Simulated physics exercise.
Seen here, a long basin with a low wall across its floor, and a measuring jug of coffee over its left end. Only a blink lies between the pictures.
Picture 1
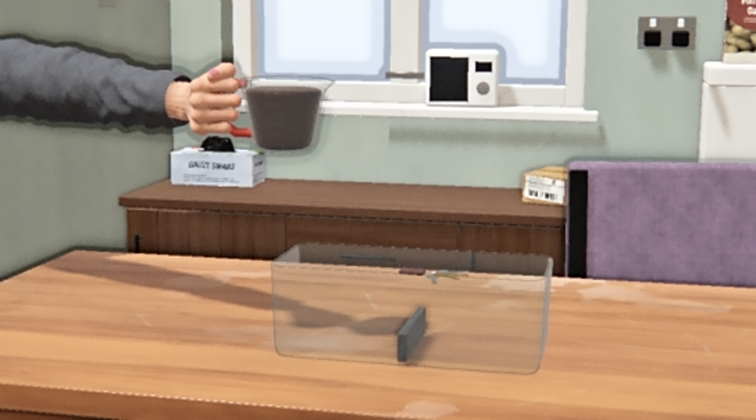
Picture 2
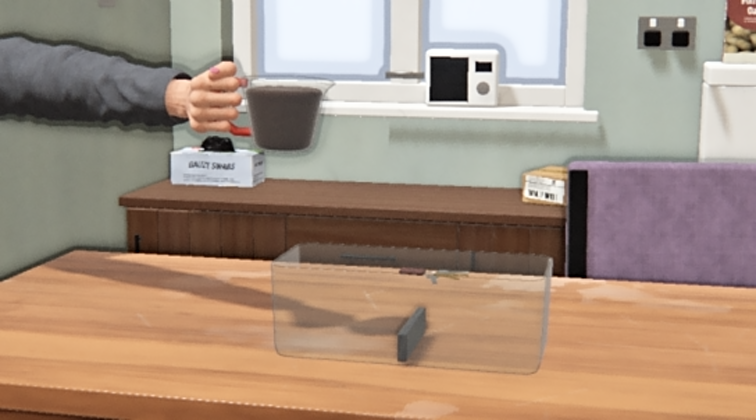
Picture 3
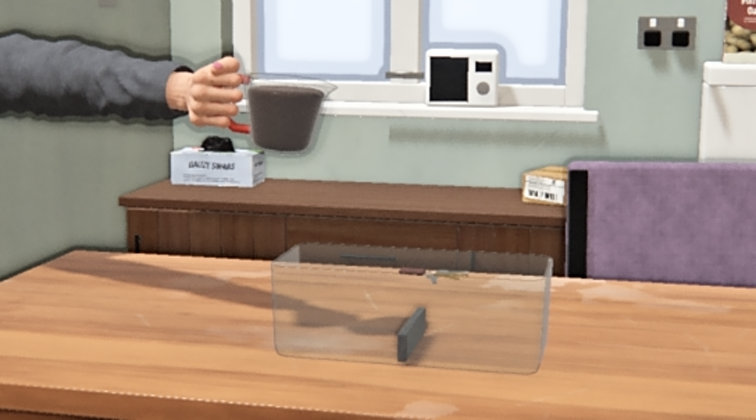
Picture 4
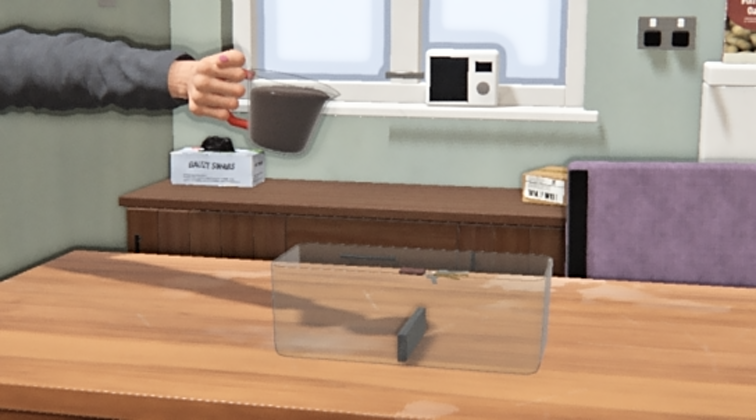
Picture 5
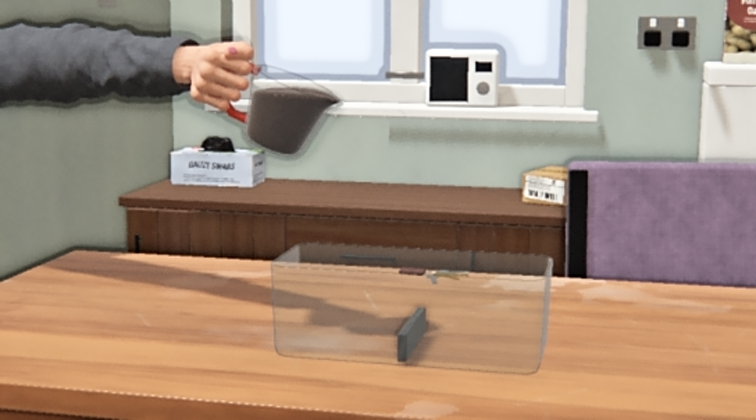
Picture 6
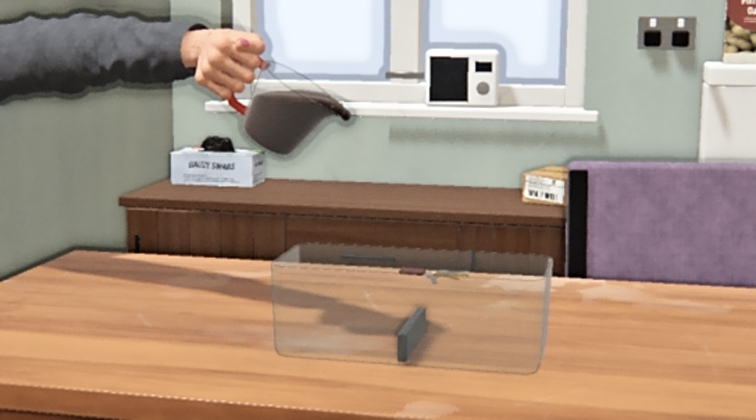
A hand held a clear jug of dark liquid above the left end of a long see-through basin with a low wall inside, then steadily tilted it rightward until the liquid reached the spout.
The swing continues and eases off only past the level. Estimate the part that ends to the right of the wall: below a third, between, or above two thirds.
The share right of the wall is not even a third.
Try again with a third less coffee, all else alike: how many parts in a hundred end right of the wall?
It comes to 10 per cent or so.
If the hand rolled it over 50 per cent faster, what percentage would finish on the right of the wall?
About 10 per cent.
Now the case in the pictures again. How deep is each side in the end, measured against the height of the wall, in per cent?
Near 50 on the left, 0 on the right.
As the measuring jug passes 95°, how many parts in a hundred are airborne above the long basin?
Near 40 %.
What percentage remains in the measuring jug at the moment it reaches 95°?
Near 35 %.
A moment on, the measuring jug is tipped on its side and 33 per cent is still to pour, 29 is left of the wall and 0 right of it.
Next, the measuring jug is tipped right over and 1 per cent is still to pour, 84 is left of the wall and 2 right of it.
Then the measuring jug is tipped right over and 0 per cent is still to pour, 87 is left of the wall and 7 right of it.
Later the measuring jug is tipped right over and 0 per cent is still to pour, 87 is left of the wall and 7 right of it.
Finally, 87 per cent lies left of the wall, 7 right of it and 6 outside.
